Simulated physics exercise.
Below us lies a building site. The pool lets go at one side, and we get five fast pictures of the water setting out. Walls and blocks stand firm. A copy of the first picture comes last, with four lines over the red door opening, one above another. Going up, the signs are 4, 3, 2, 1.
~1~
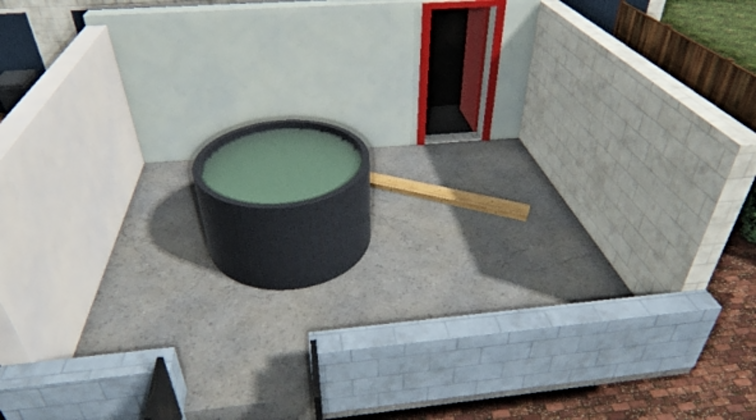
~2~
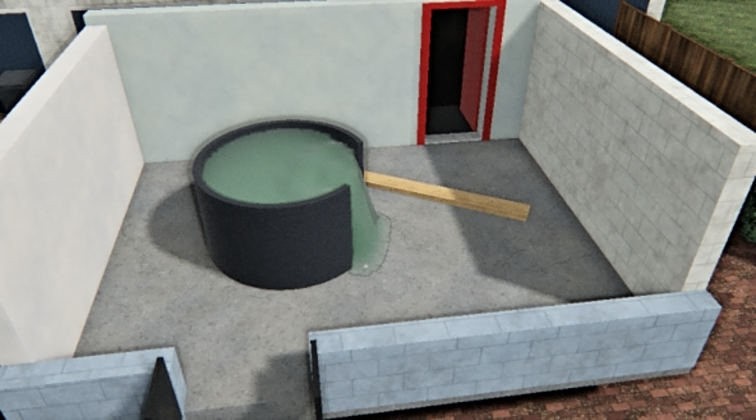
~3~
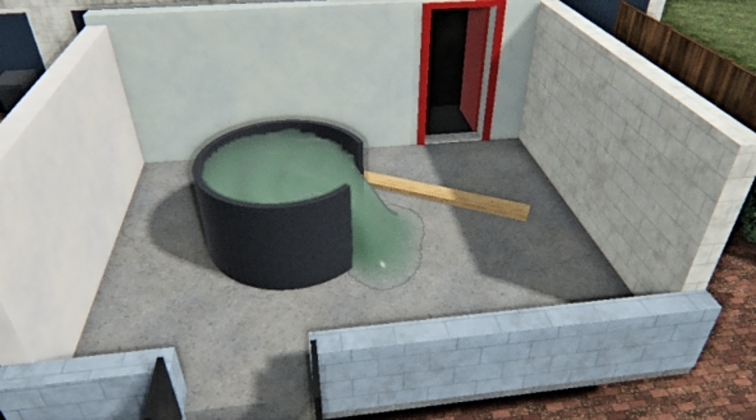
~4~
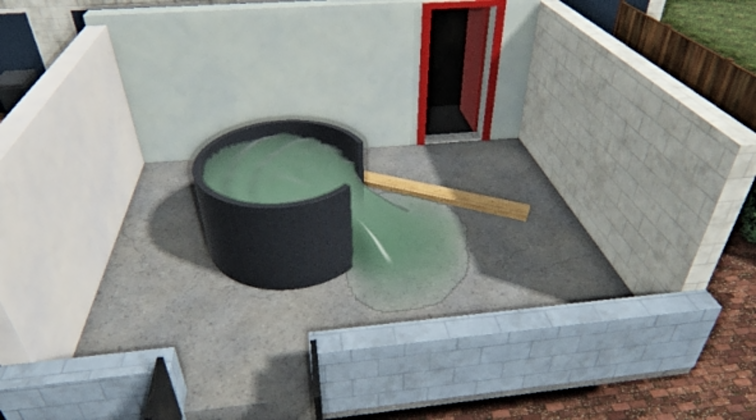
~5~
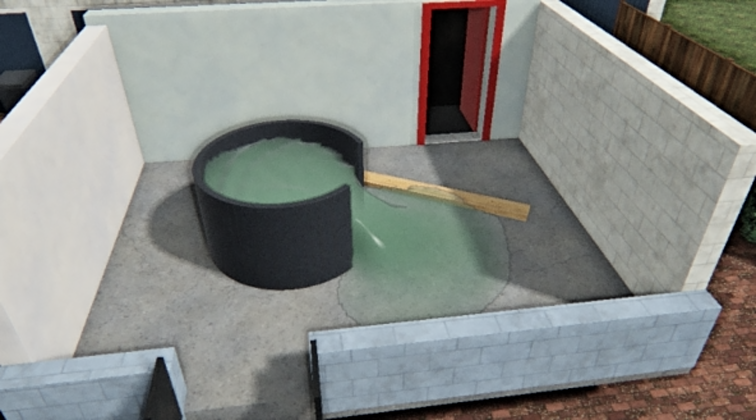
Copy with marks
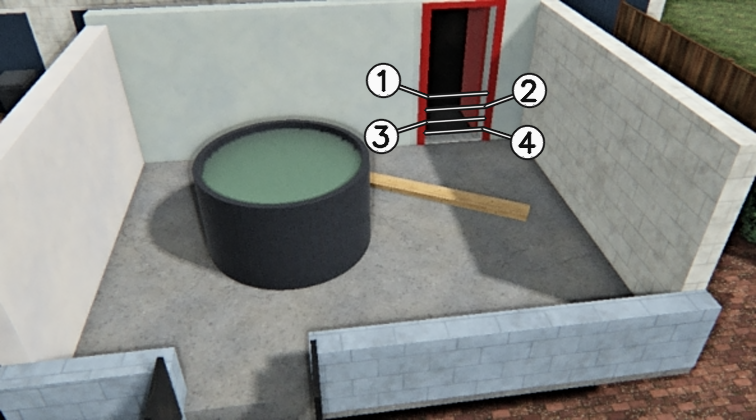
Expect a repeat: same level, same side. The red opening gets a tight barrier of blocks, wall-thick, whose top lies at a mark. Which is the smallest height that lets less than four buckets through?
That is mark 4.
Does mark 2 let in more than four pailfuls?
No, not at all.
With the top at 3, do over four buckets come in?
No, not at all.
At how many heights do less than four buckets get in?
All four.
In white, 1 at (457, 94); 2 at (456, 108); 3 at (455, 120); 4 at (454, 130); from the bottom up 4, 3, 2, 1.
Choosing 1, nothing gets over.
Choosing 2, nothing gets over.
Choosing 3, nothing gets over.
Choosing 4, a splash gets over, under a bucket.
